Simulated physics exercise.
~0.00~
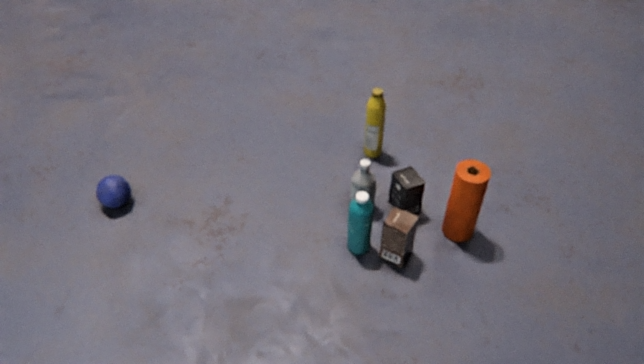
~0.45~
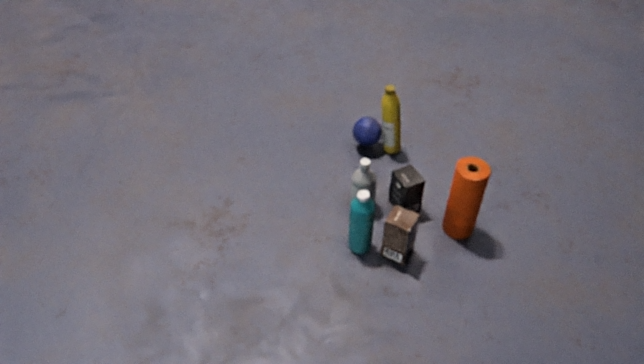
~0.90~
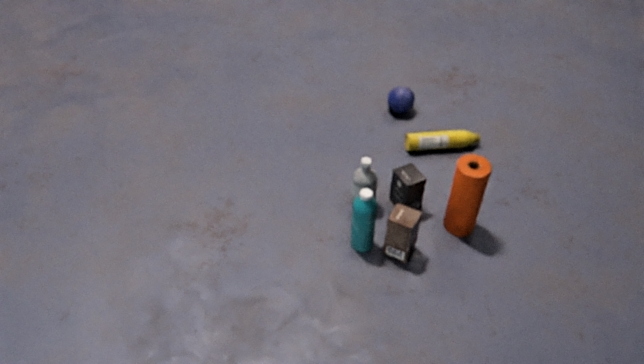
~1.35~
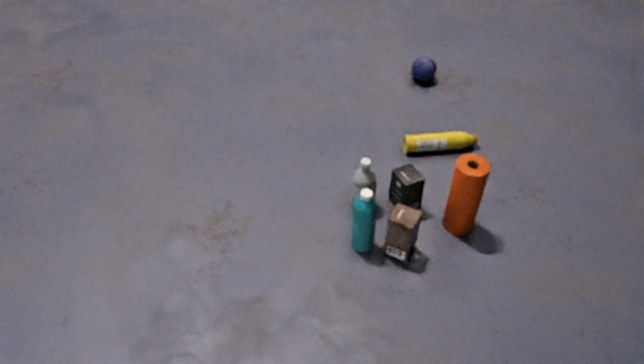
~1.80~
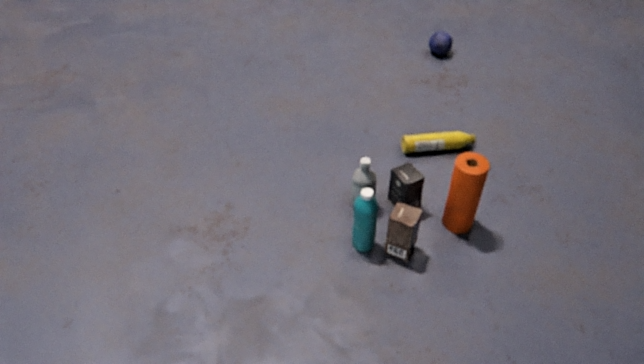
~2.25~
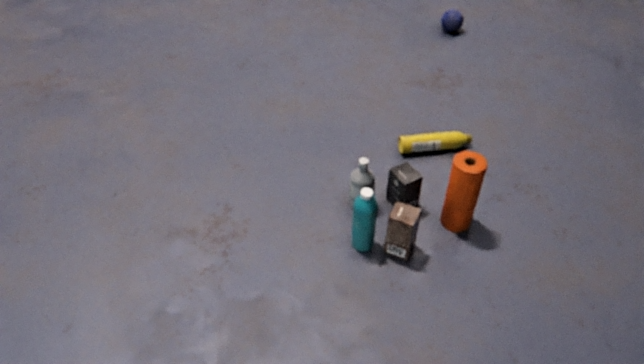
In the video, a blue ball rolls right across a grey floor toward a group of bottles, cartons and an orange roll, reaching the yellow bottle, which topples onto its side. The ball continues away toward the upper right, while the other items remain standing.
